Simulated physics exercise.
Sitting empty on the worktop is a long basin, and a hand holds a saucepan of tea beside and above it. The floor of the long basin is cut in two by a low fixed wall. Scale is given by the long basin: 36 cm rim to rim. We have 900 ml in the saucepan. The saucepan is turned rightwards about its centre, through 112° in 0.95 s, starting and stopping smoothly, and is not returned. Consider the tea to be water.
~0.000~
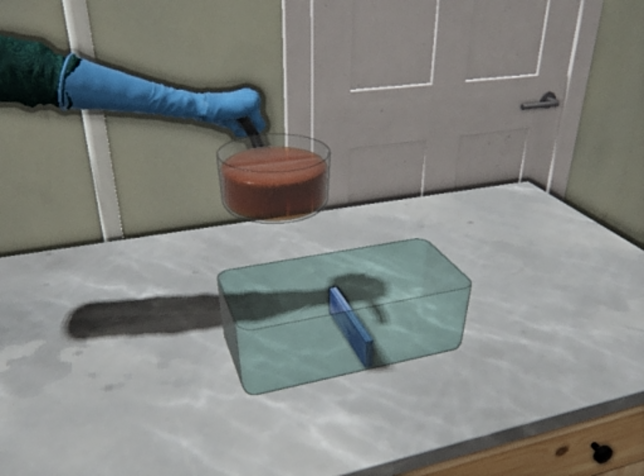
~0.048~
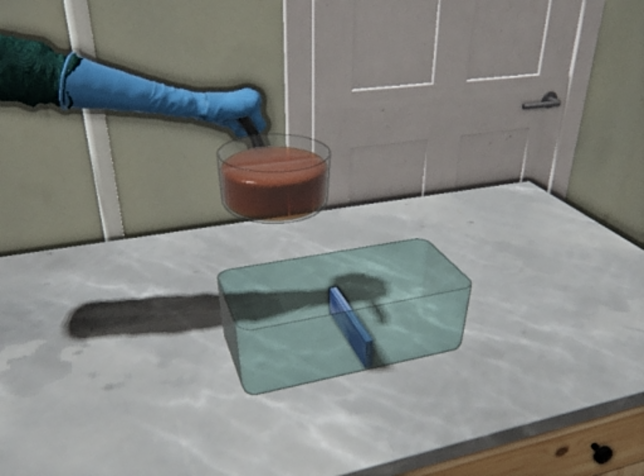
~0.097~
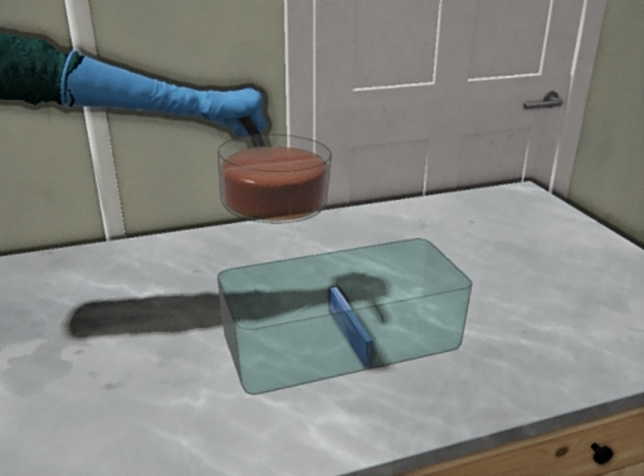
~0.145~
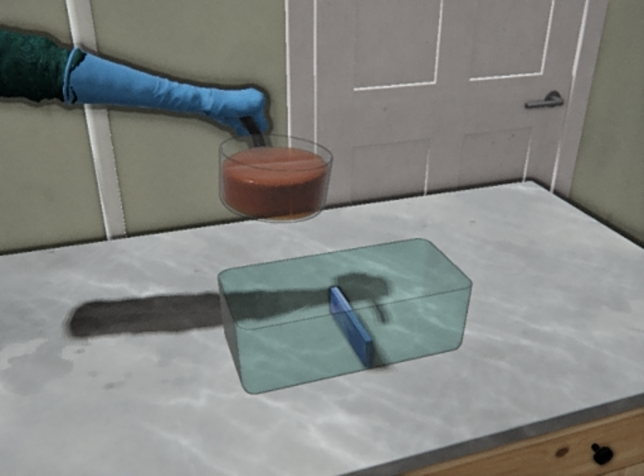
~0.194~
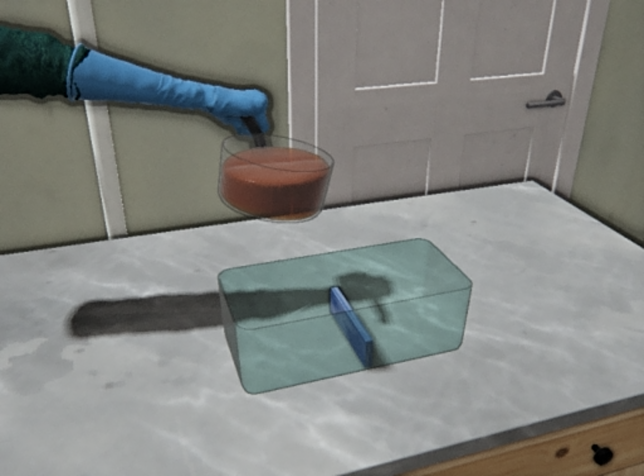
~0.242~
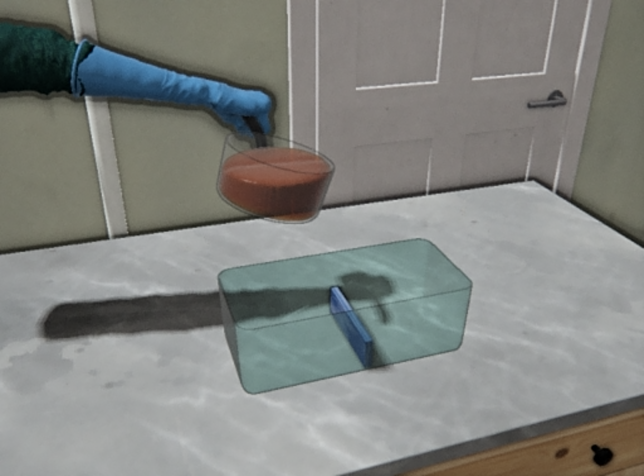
A blue-gloved hand held a clear round saucepan of reddish-brown tea above an empty, see-through long basin with a small blue wall inside, then slowly tilted the pan a little to the right.
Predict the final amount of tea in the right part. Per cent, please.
The right part ends with roughly 70 per cent.
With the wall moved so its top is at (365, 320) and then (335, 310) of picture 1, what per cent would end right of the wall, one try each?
Roughly 50 per cent, then 80 per cent.
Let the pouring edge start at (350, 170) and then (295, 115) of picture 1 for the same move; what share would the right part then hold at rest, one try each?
Result: 80 per cent, then 45 per cent.
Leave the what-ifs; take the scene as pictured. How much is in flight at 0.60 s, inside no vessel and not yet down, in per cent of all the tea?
Some 44 per cent.
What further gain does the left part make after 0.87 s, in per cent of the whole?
Near 14 in a hundred.
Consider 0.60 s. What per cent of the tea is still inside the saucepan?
At that time about 42 in a hundred parts are still held.
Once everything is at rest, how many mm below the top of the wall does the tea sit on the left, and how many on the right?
I'd say some 42 mm on the left and some 26 mm on the right.
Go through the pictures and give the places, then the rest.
It leans 0°; its right rim is at (326, 147); the tea meets the walls at (220, 169) and (323, 156); the long basin's rim runs from (227, 301) to (449, 261); the wall's top is at (350, 313), in the first frame.
It leans 1°; its right rim is at (327, 148); the tea meets the walls at (220, 169) and (323, 157), in the second frame.
It leans 3°; its right rim is at (328, 150); the tea meets the walls at (221, 168) and (323, 157), in the third frame.
It leans 6°; its right rim is at (329, 153); the tea meets the walls at (221, 167) and (324, 158), in the fourth frame.
It leans 11°; its right rim is at (330, 157); the tea meets the walls at (222, 168) and (326, 158), in the fifth frame.
It leans 17°; its right rim is at (331, 163); the tea meets the walls at (222, 169) and (328, 159), in the sixth frame.
After 0.60 s the tilt is 79° and 42 per cent is still to pour, 0 is left of the wall and 13 right of it.
After 0.87 s the tilt is 110° and 5 per cent is still to pour, 15 is left of the wall and 69 right of it.
After 1.15 s the tilt is 112° and 0 per cent is still to pour, 29 is left of the wall and 69 right of it.
After 1.45 s the tilt is 112° and 0 per cent is still to pour, 29 is left of the wall and 69 right of it.
In the end 29 per cent lies left of the wall, 70 right of it and 1 outside.
